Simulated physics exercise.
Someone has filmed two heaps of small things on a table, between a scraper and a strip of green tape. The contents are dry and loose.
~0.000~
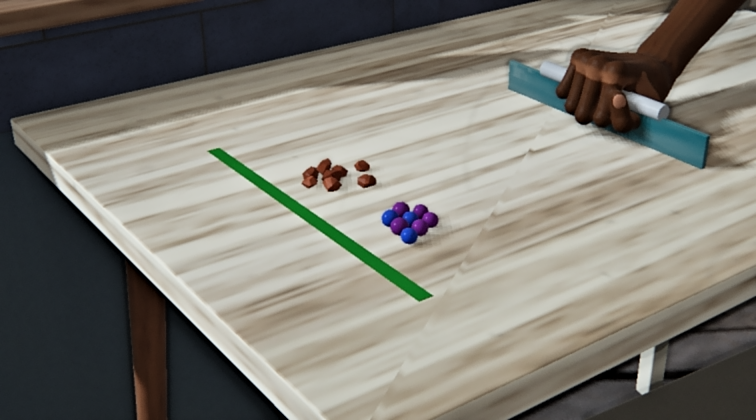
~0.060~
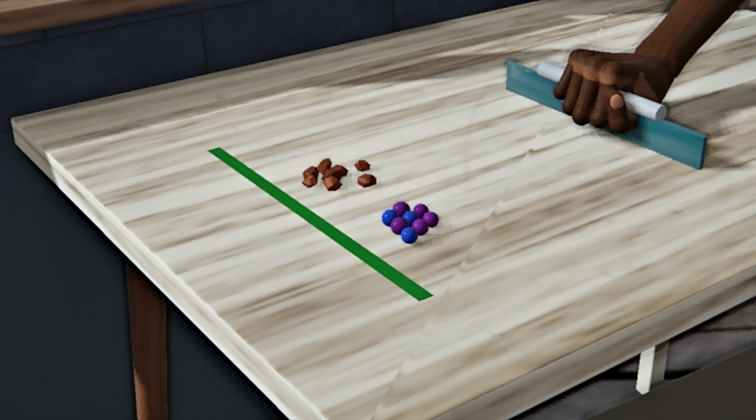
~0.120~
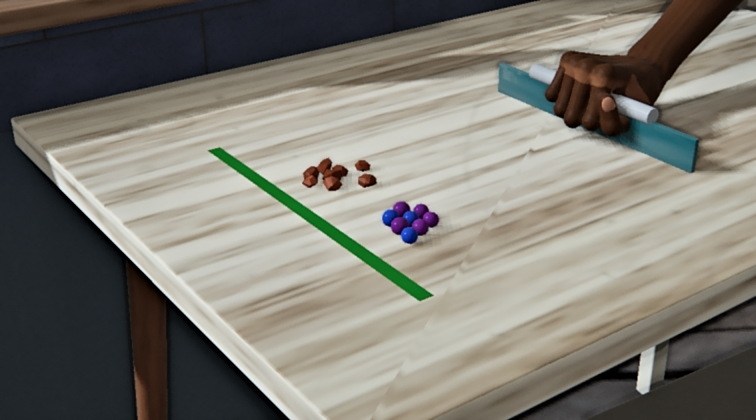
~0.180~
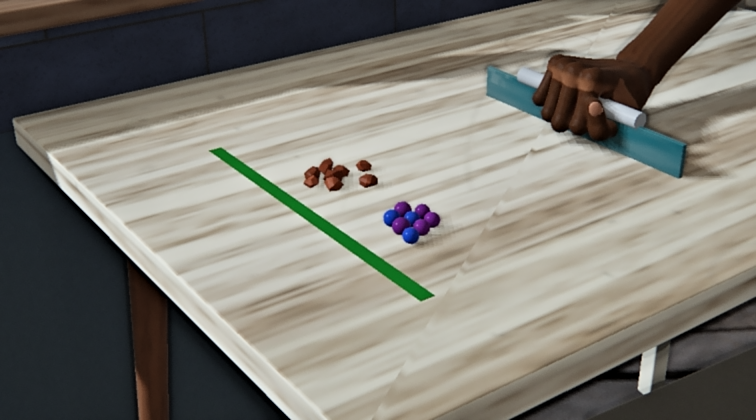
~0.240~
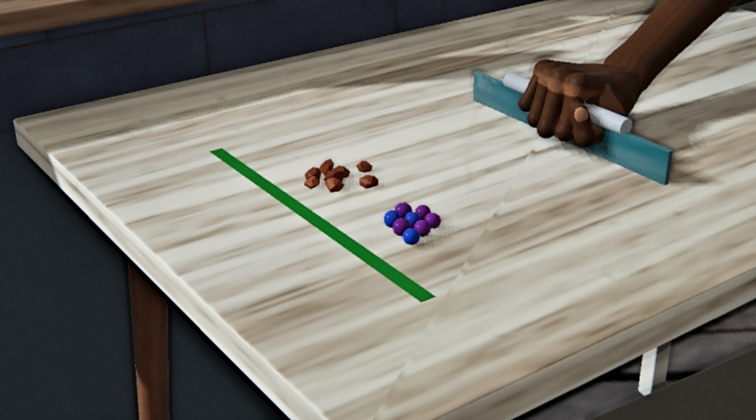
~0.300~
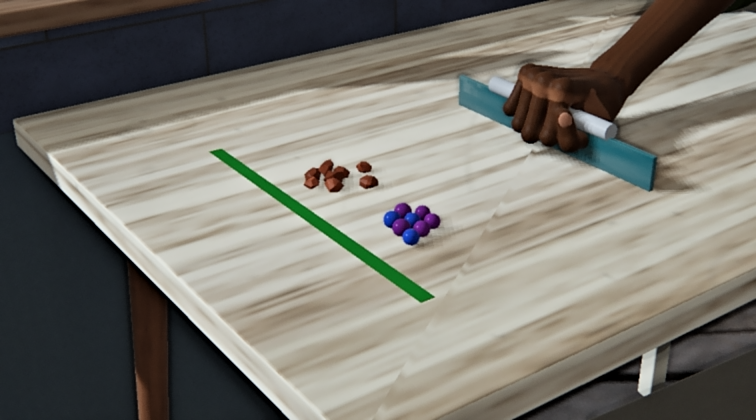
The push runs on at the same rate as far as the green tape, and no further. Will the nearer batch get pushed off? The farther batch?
Nearer batch: It loses pieces over the edge. Farther batch: It stays on top.
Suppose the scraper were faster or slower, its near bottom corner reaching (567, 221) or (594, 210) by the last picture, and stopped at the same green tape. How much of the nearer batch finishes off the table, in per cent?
First some 100, then 100 per cent.
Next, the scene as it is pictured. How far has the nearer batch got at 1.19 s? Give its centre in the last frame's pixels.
At about (329, 258).
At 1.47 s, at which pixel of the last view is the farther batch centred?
Close to (252, 199).
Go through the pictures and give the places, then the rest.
Scraper at (691, 145), at rest; green tape at (222, 155), well back from the edge; edge at (163, 265); nearer batch at (410, 220), a few gumballs; farther batch at (332, 176), a few bits of crushed brick, in the first picture.
Scraper at (688, 146); farther batch at (332, 175), in the second picture.
Scraper at (680, 149); nearer batch at (411, 219), in the third picture.
Scraper at (667, 154); farther batch at (333, 176), in the fourth picture.
Scraper at (653, 160); nearer batch at (413, 220), in the fifth picture.
Scraper at (638, 166); green tape at (224, 156); edge at (165, 266); nearer batch at (412, 221); farther batch at (334, 177), in the sixth picture.
After 0.73 s, scraper still moving, near (431, 147); nearer batch all on the table, its front near (411, 237); farther batch all on the table, its front near (312, 183).
After 1.19 s, scraper stopped at the green tape; nearer batch all on the table, its front near (332, 277); farther batch all on the table, its front near (241, 203).
After 1.47 s, scraper stopped at the green tape; nearer batch all on the table, its front near (248, 328); farther batch all on the table, its front near (253, 213).
At rest (2.0 s), scraper stopped at the green tape; nearer batch all over the edge; farther batch all on the table, its front near (253, 213).
